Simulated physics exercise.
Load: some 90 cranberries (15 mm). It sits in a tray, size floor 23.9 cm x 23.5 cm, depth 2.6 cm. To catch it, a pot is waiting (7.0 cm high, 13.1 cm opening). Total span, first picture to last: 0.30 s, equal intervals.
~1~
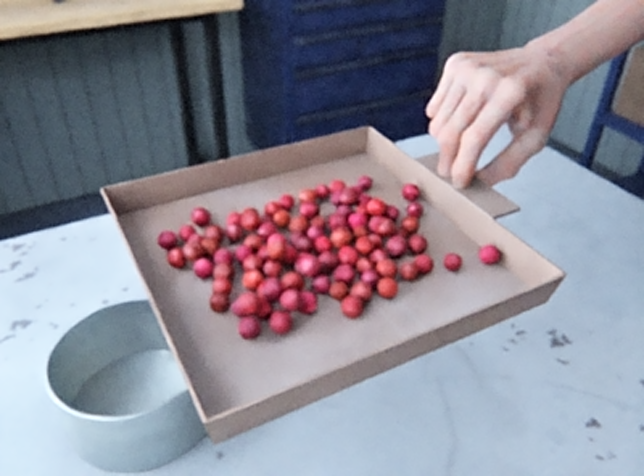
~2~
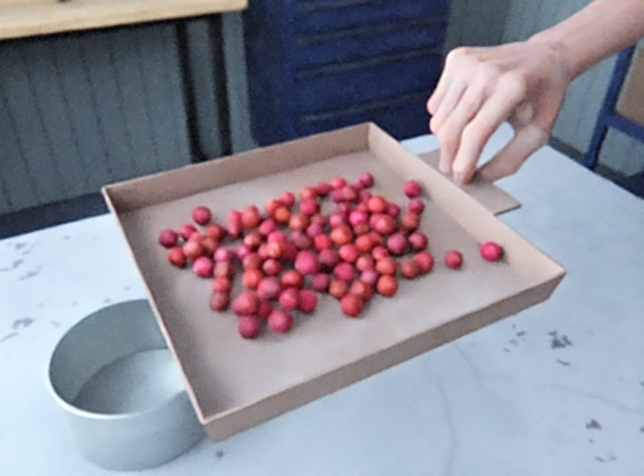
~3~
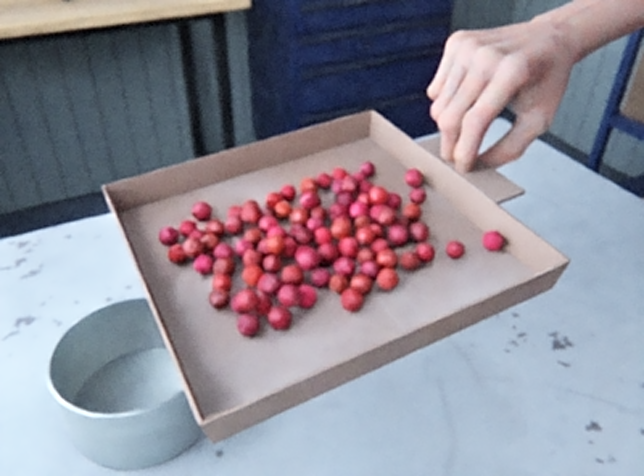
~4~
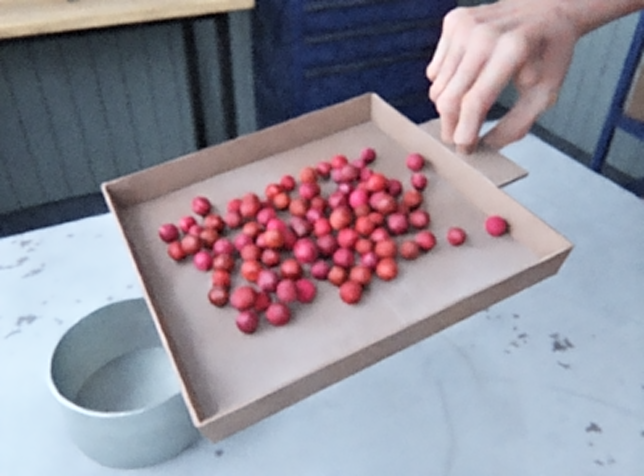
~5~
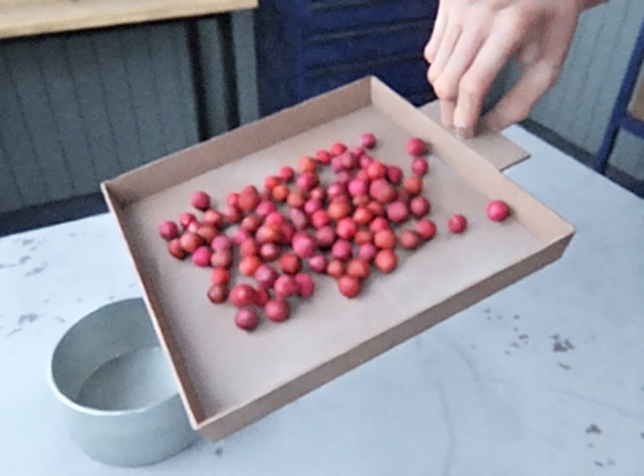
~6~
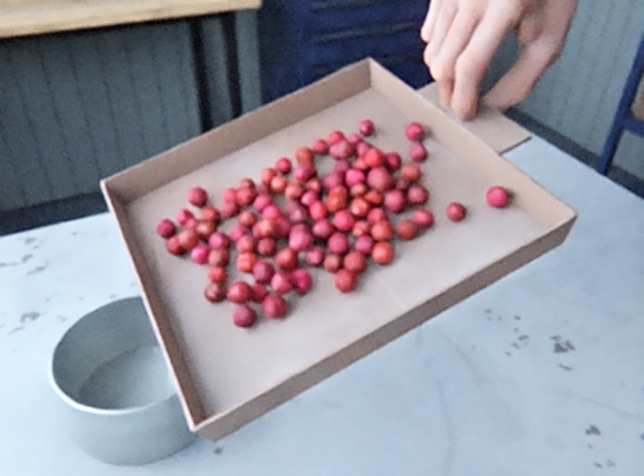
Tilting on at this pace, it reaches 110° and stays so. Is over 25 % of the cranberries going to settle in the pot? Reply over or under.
Under.
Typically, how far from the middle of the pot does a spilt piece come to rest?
About 18 centimetres.
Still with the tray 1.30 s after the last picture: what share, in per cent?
Remaining on tray: Approx. 95 per cent.
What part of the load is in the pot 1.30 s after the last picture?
Some 0 per cent.
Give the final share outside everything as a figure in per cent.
Around 90 per cent.
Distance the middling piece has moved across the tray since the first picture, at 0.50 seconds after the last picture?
8 cm.
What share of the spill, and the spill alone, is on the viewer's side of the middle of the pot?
100 %.
Then, 0.50 s after the last picture, tilt 48 degrees; tray 100 %; middle of all pieces on or above the table near (211, 255).
Then, 0.92 s after the last picture, tilt 75 degrees; tray 100 %; middle of all pieces on or above the table near (179, 259).
Then, 1.30 s after the last picture, tilt 100 degrees; tray 95 %; middle of all pieces on or above the table near (145, 277).
Then, 1.67 s after the last picture, tilt 110 degrees; pot 10 %, outside 90 %.
In the end, pot 10 %, outside 90 %.
